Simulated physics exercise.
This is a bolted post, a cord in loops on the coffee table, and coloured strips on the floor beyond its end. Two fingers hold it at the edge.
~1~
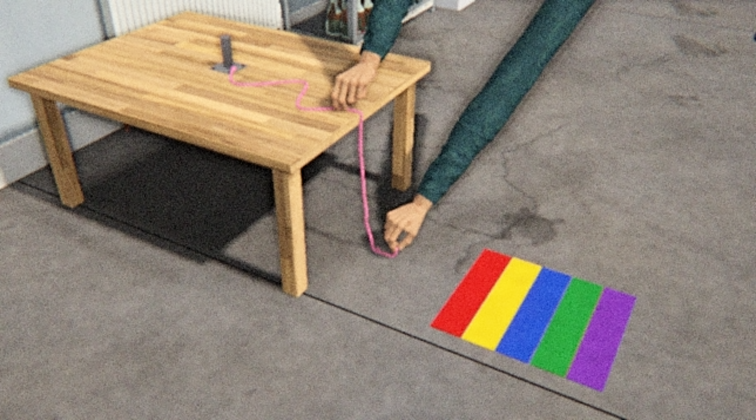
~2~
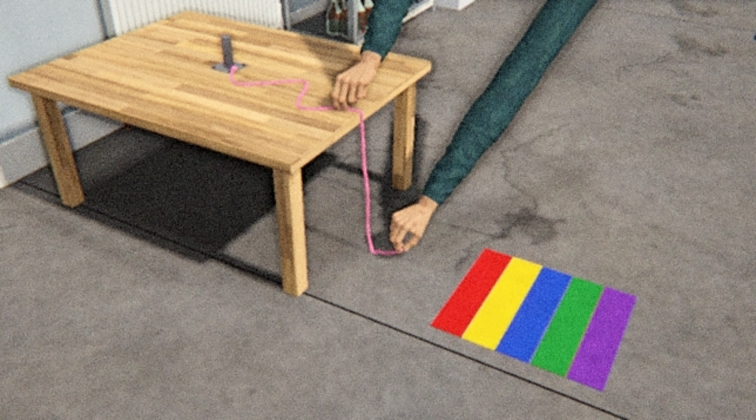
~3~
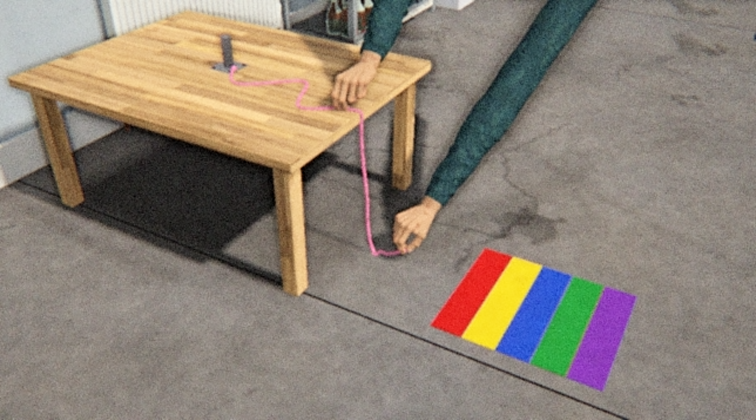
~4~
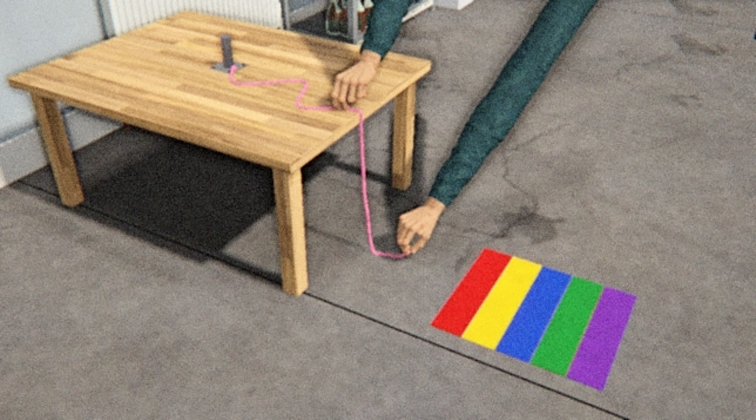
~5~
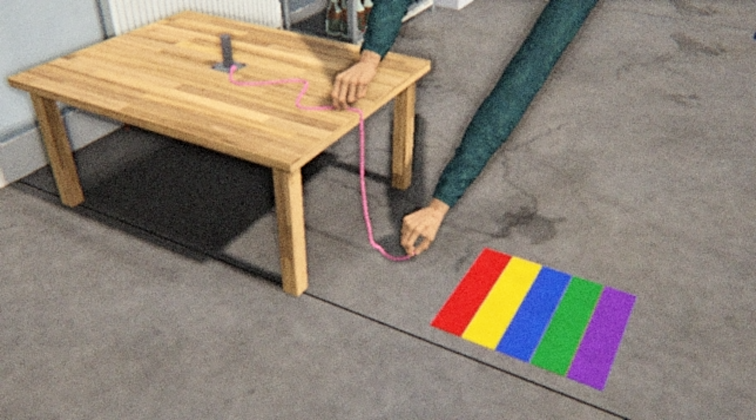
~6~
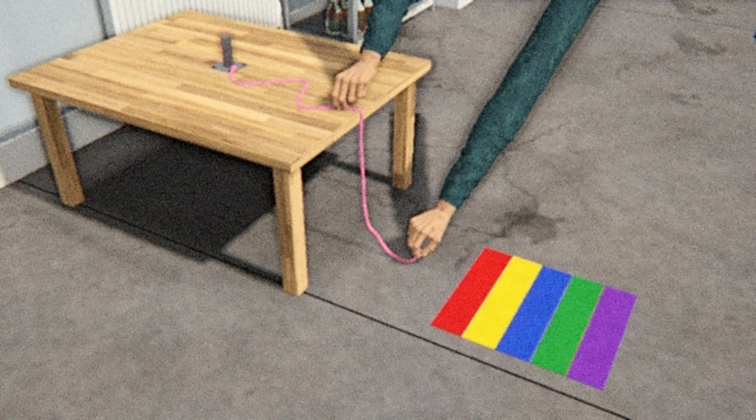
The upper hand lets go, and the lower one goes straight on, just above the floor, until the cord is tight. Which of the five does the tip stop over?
It halts on the green strip.
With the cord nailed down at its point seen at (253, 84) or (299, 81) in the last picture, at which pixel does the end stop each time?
About (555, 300) and (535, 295).
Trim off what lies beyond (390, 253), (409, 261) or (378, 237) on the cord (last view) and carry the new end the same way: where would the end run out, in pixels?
The places are (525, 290), (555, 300) and (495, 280).
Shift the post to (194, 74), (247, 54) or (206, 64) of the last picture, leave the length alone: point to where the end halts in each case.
Near (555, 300), (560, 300) and (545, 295).
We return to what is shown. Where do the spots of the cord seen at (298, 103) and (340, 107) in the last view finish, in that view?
The first at (368, 107), the second at (405, 139).
Soon after, end near (505, 283); over yellow.
After that, end near (549, 298); over blue.
At the stop, end near (576, 307); over green. Over green.
